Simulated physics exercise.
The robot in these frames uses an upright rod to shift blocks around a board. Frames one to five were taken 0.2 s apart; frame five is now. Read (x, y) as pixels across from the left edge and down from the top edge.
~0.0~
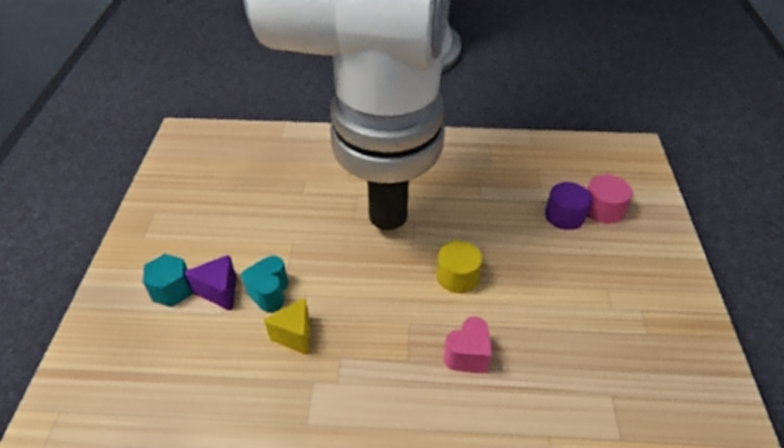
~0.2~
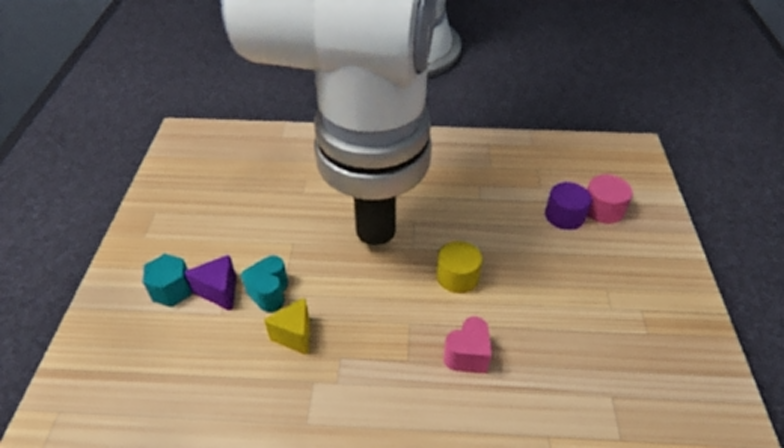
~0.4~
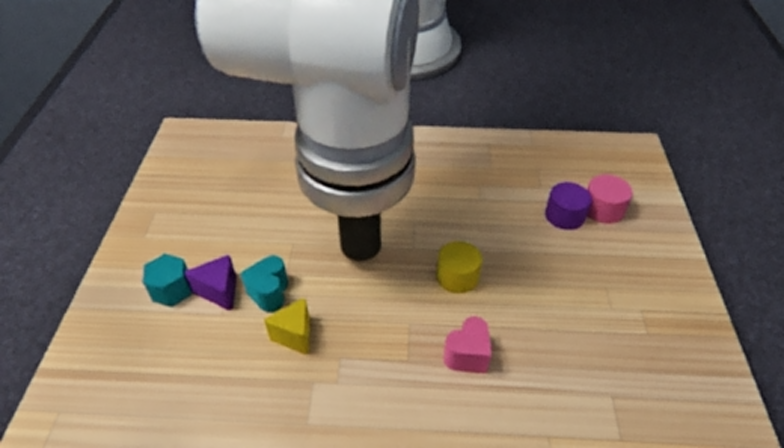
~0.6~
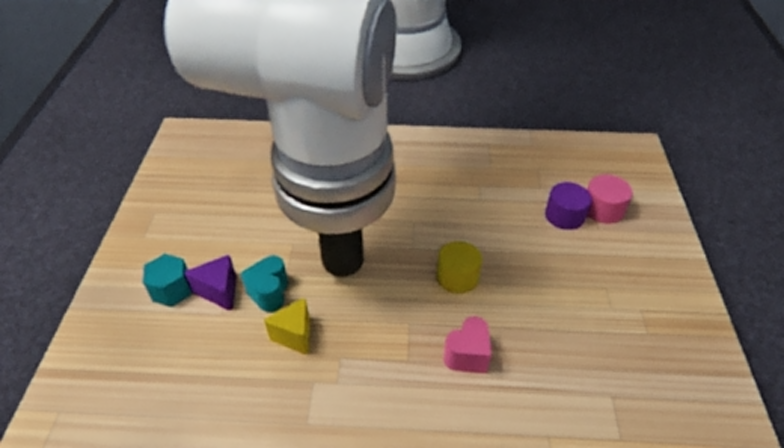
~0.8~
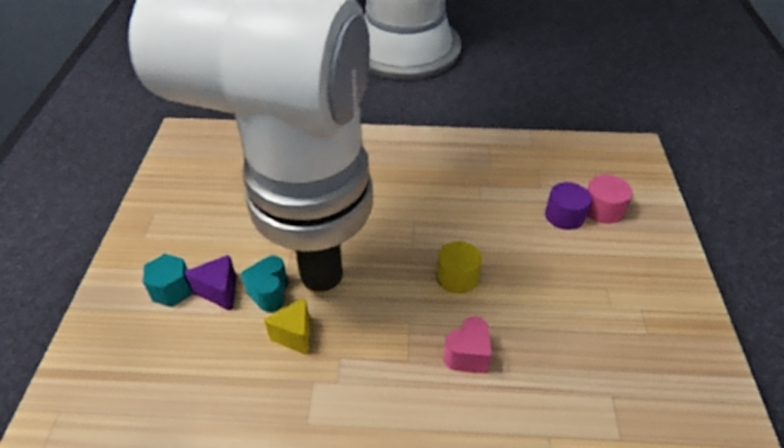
A pale wooden board on a dark grey floor is seen from above at an angle by a still camera. A turquoise hexagon, purple triangle, turquoise heart and yellow triangle sit at left, with a yellow cylinder and pink heart nearer the middle and purple and pink cylinders at upper right. A white robot arm moves its upright black rod leftward and toward the viewer, nearing the turquoise heart, while every block stays still.
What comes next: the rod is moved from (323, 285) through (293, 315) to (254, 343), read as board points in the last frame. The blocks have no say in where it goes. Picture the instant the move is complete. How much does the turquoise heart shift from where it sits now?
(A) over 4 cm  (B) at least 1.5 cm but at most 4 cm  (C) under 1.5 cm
C (under 1.5 cm)
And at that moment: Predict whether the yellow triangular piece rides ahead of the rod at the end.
No longer ahead of the rod.
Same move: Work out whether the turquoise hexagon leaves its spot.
It is not moved.
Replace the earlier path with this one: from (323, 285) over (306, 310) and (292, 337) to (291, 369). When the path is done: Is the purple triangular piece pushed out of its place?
Going by the path, no.
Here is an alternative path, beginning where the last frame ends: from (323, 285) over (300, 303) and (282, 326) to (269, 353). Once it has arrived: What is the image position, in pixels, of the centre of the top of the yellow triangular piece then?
The middle of the upper face of the yellow triangular piece will lie at about (288, 358) in the picture.
On the path given first. Halfway along, rod (290, 305); turquoise heart (259, 277), turned 25° clockwise; yellow triangular piece (289, 327), turned 20° clockwise.
At the end, rod (251, 333); turquoise hexagon not moved; purple triangular piece not moved; turquoise heart (254, 280), turned 50° clockwise; yellow triangular piece (282, 340).
